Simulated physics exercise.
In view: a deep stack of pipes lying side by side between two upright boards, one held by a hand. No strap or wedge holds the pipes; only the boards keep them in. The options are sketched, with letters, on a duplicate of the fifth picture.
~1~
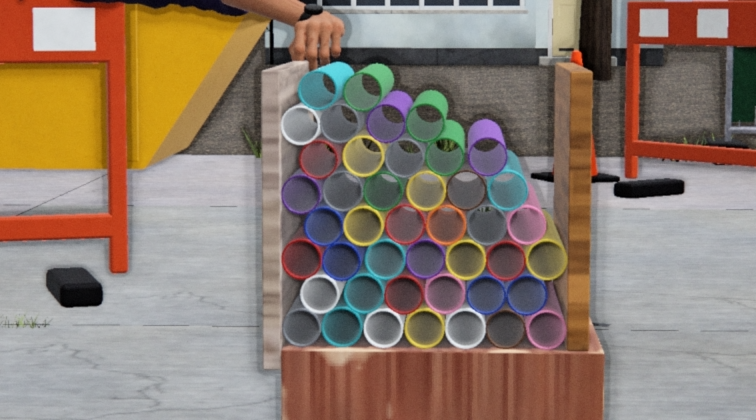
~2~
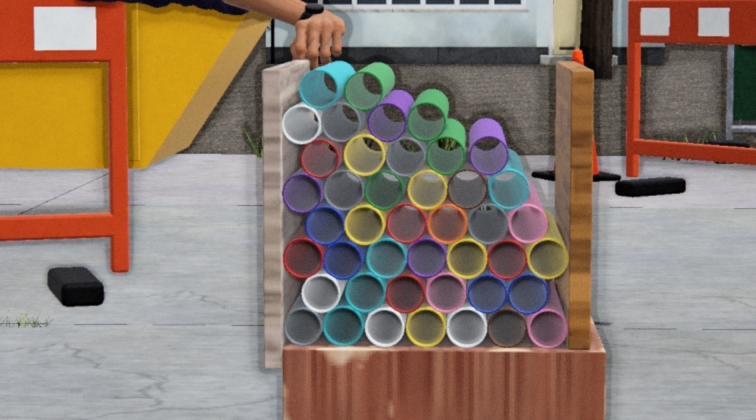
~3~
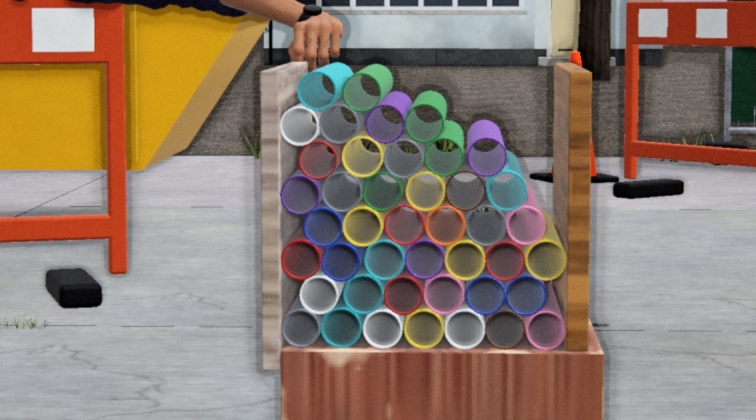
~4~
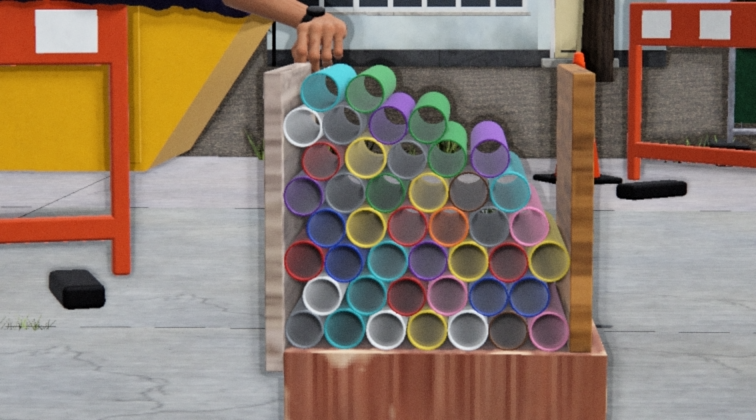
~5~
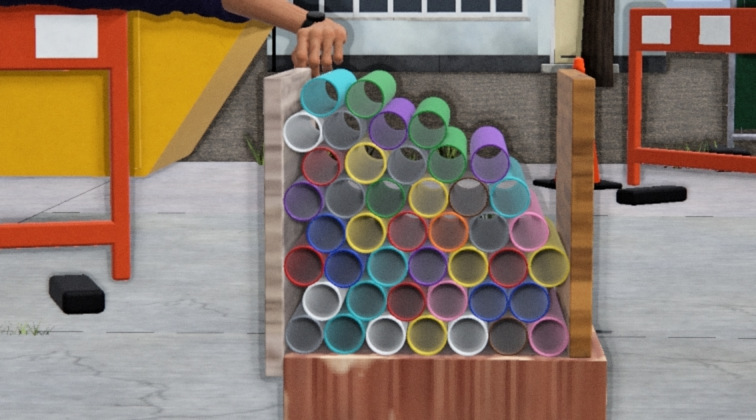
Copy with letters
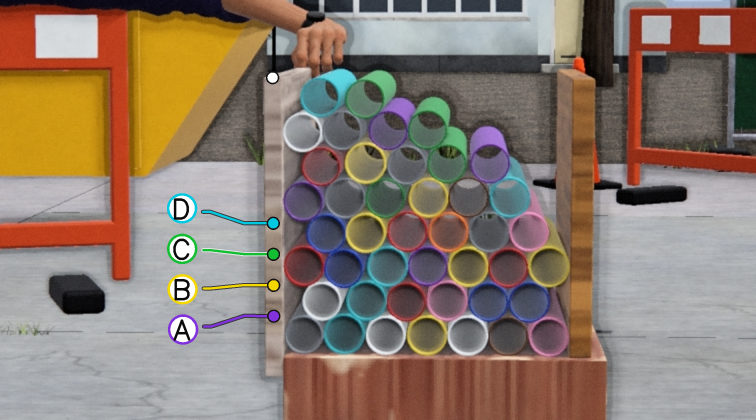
On a paved yard seen from the front at close range, orange-and-white barriers, a yellow skip and a grey wall stand behind. A deep stack of open-ended pipes in red, blue, yellow, green, purple, white, grey and teal lies between two upright boards on a reddish-brown wooden base, higher on the left, where a hand grips the board. The hand and pipes stay in place while the view shifts very slightly.
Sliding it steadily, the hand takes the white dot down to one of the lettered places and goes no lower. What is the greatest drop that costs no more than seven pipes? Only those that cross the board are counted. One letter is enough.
The lowest mark that will do is B.
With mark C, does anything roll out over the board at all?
Yes, at C.
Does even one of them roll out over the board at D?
Yes.
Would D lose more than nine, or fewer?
Fewer than nine.
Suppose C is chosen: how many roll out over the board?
At C the number is six.
On the copy, A at (274, 316); B at (274, 285); C at (273, 254); D at (273, 223); the white dot at (273, 78).
On B. First, top of the board (283, 165).
Then, top of the board (284, 260).
Finally, top of the board (284, 284), six out over the board.
By contrast, A more than seven out over the board; C six out over the board; D two out over the board.
